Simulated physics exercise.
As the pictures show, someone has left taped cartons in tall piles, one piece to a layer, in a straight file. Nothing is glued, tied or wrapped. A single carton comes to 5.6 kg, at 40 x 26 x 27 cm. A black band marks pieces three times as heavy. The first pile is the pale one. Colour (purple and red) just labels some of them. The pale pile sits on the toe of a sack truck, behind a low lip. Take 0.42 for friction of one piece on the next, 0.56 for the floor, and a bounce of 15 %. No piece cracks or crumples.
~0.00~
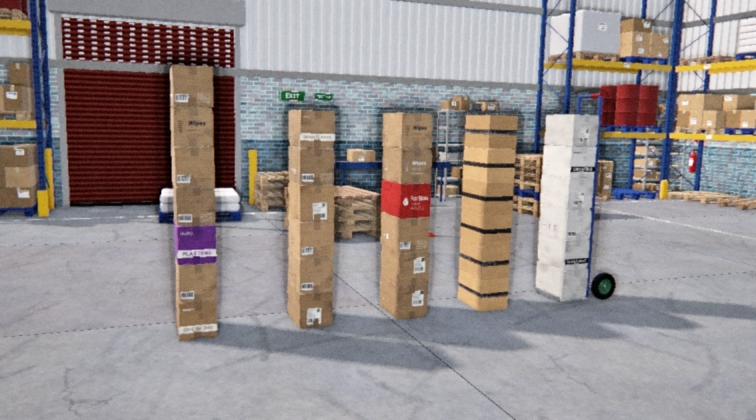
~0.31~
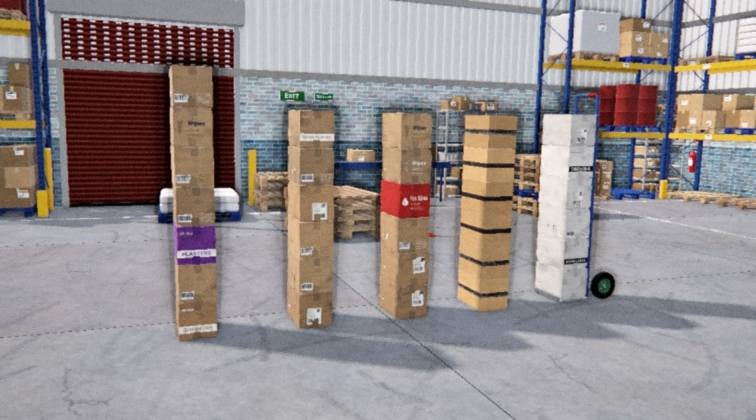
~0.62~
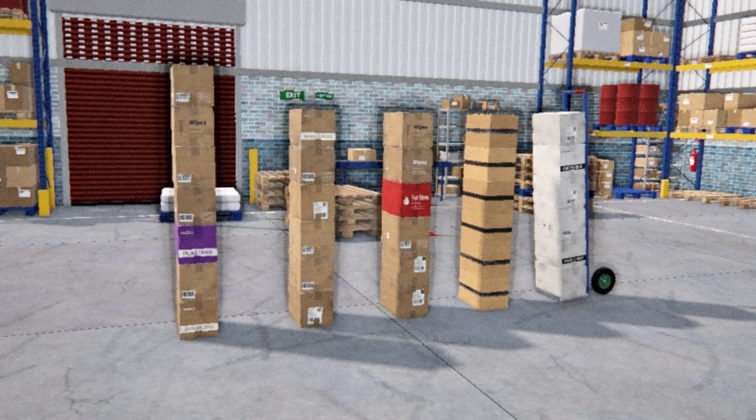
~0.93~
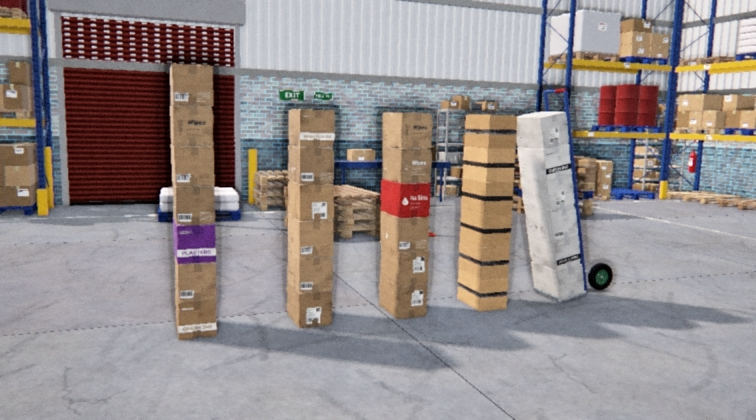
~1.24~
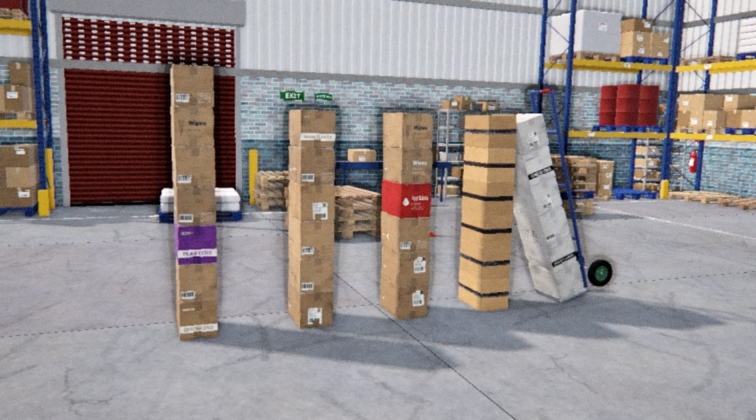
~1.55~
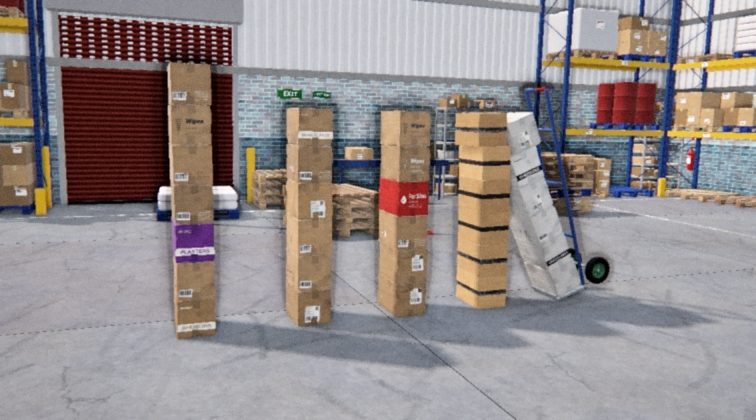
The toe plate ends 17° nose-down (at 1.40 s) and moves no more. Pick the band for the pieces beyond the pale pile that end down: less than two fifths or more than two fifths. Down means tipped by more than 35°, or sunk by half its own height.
It comes to fewer than two in five.
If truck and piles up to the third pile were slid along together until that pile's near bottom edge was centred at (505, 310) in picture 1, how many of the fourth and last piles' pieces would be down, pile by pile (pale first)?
In that case fourth 0, last 0.
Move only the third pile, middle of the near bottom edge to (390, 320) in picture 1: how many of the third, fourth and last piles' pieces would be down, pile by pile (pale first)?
Then third 0, fourth 0, last 0.
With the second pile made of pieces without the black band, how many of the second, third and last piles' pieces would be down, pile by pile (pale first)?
Then second 4, third 6, last 6.
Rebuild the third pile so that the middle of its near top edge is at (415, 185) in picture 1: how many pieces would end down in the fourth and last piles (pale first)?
Then fourth 0, last 0.
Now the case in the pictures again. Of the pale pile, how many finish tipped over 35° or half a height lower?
0 of them.
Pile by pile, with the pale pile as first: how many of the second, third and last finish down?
By pile: Second 0, third 0, last 0.
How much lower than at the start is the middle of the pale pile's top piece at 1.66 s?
Roughly 10 cm.
After 1.66 s, 0 of the pale pile down; none of the 25 other cartons down, 2 disturbed.
After 2.20 s, 0 of the pale pile down; none of the 25 other cartons down, 1 disturbed.
In the end (2.9 s), 0 of the pale pile down; none of the 25 other cartons down, 1 disturbed; red carton unmoved; purple carton unmoved. That is 0 per cent. From the last view, middles, red carton near (403, 196), purple carton near (192, 238).
